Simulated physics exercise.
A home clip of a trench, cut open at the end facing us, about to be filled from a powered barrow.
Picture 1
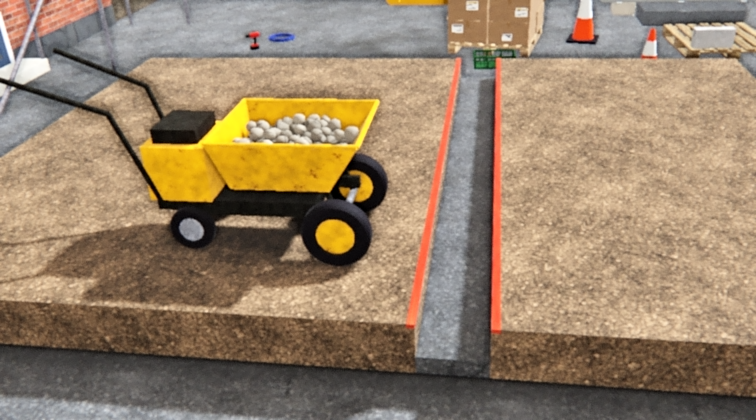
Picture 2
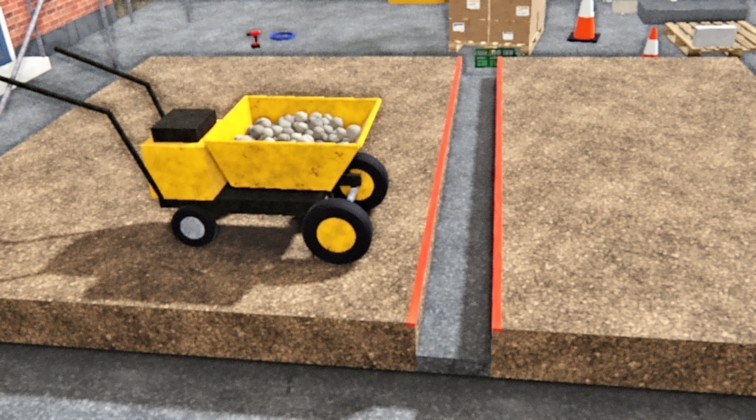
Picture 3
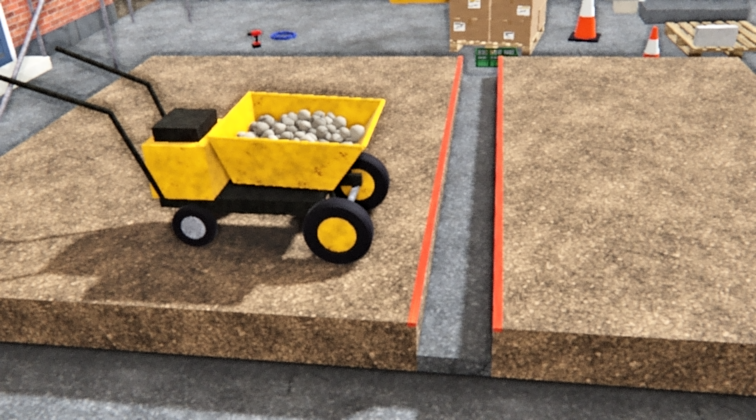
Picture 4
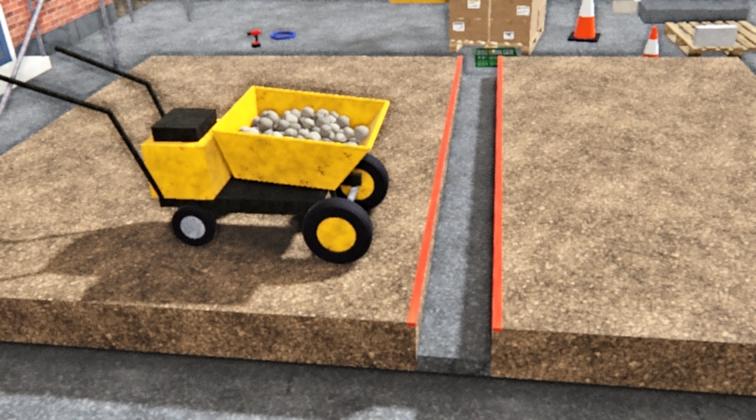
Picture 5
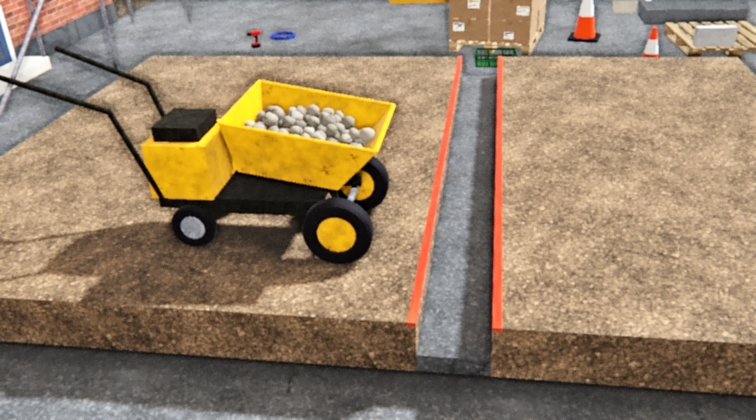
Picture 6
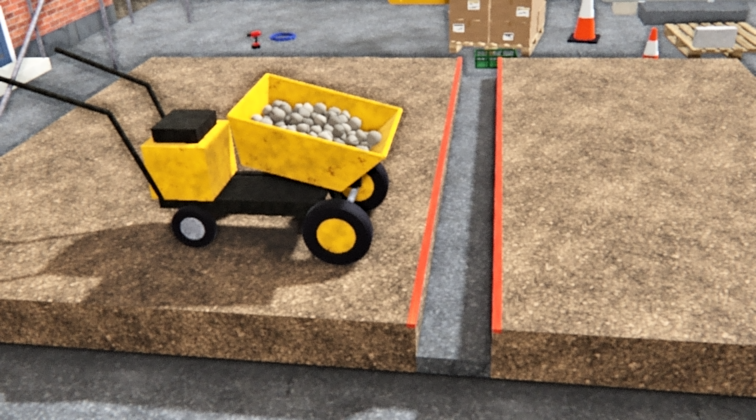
A yellow skip full of pebbles tilts gradually toward the right beside an open trench.
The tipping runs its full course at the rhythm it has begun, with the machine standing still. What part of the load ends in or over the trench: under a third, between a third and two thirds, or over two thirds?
The trench ends with more than two thirds of it.
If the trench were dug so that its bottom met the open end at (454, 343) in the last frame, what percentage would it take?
About 80 per cent.
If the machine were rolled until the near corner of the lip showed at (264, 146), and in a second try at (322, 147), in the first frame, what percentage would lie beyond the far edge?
The first gives 0 %, the second 0 %.
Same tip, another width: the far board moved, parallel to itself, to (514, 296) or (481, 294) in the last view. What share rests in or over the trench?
Roughly 100 per cent, and 80 per cent.
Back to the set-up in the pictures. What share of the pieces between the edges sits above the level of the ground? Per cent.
About 5 per cent.
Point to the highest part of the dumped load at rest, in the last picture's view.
Close to (508, 233).
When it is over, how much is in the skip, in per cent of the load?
Close to 0 per cent.
Soon after the last picture, skip tipped steeply; all in the skip.
A little later, skip tipped right over; nearly all in the skip; a small part in or heaped over the trench; a stray few falling.
Later still, skip tipped right over; about a quarter in the skip; most in or heaped over the trench; a stray few beyond it.
By the end, skip tipped right over; nearly all in or heaped over the trench; a stray few beyond it.
